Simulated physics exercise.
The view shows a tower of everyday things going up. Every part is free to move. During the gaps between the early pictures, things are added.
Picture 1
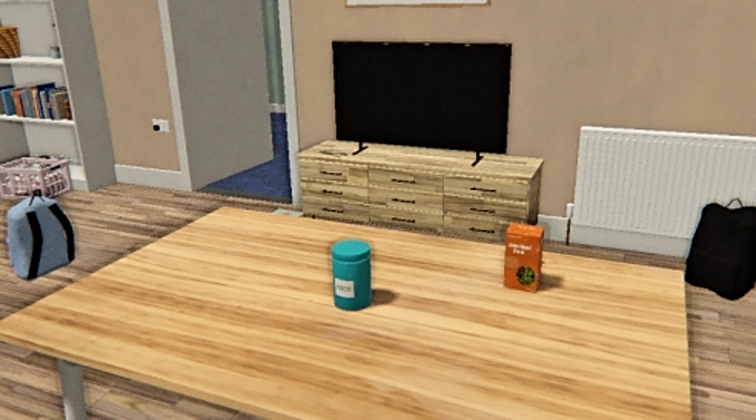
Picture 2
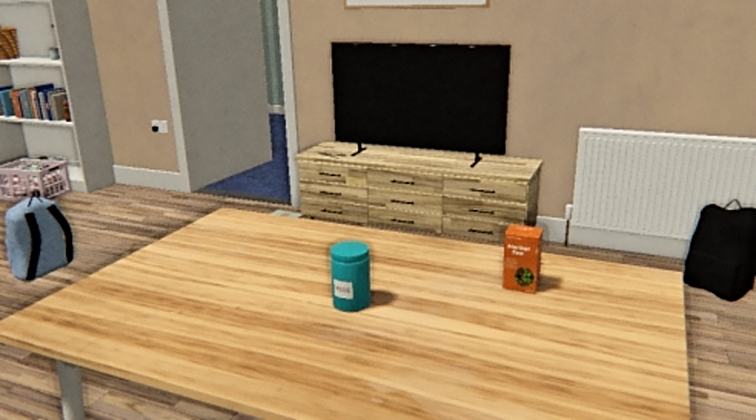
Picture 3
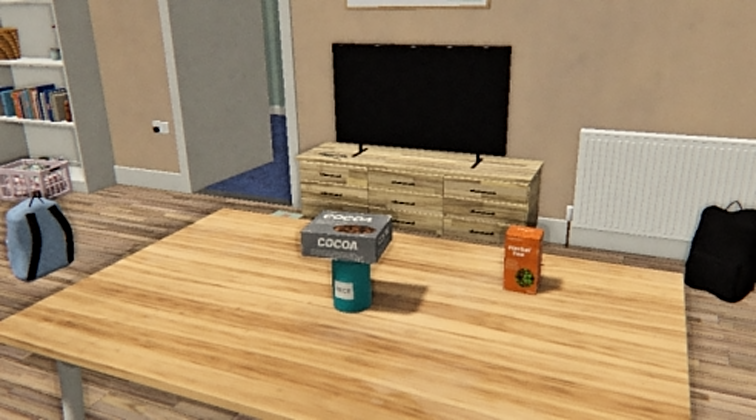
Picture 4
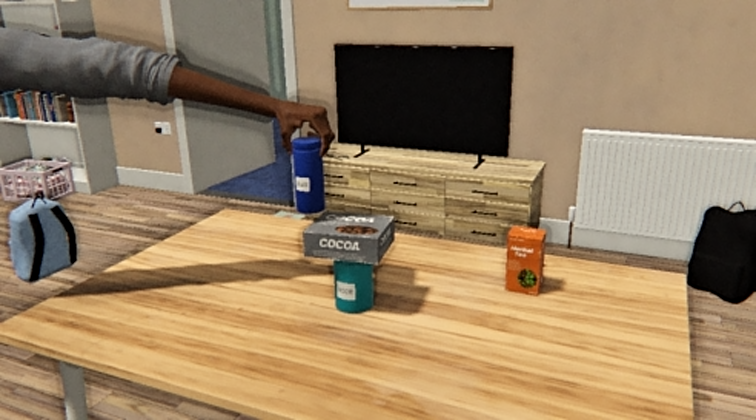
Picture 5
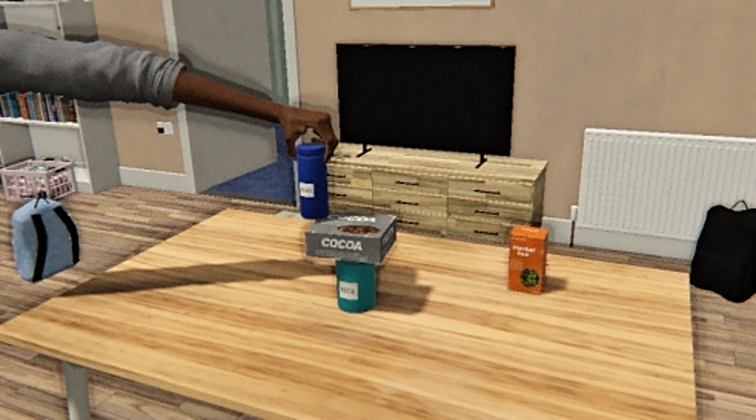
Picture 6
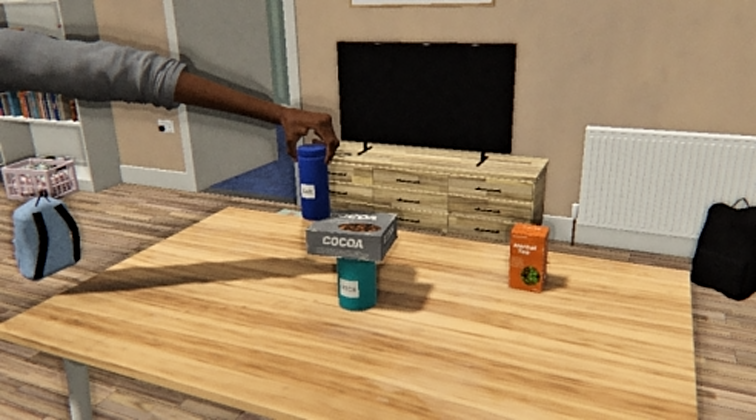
A grey cocoa box appeared on top of the turquoise jar beside an orange carton on the wooden table, then a hand held a blue jar just behind the box, barely moving.
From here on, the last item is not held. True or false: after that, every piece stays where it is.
False.
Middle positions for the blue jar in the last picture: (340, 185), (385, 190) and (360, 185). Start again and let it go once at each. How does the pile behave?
Attempt one, the pile survives; attempt two, it falls over; attempt three, it survives.
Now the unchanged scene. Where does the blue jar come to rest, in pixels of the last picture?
Roughly at pixel (263, 269).
Then, 0.40 s past the last view, blue jar now fallen; grey box rocked 57° from its first pose.
Then, 0.50 s past the last view, grey box now fallen.
Finally, fallen, blue jar and grey box; the other 2 still in place. Final places as the last picture's camera would see them, blue jar near (263, 269). The pile comes apart.
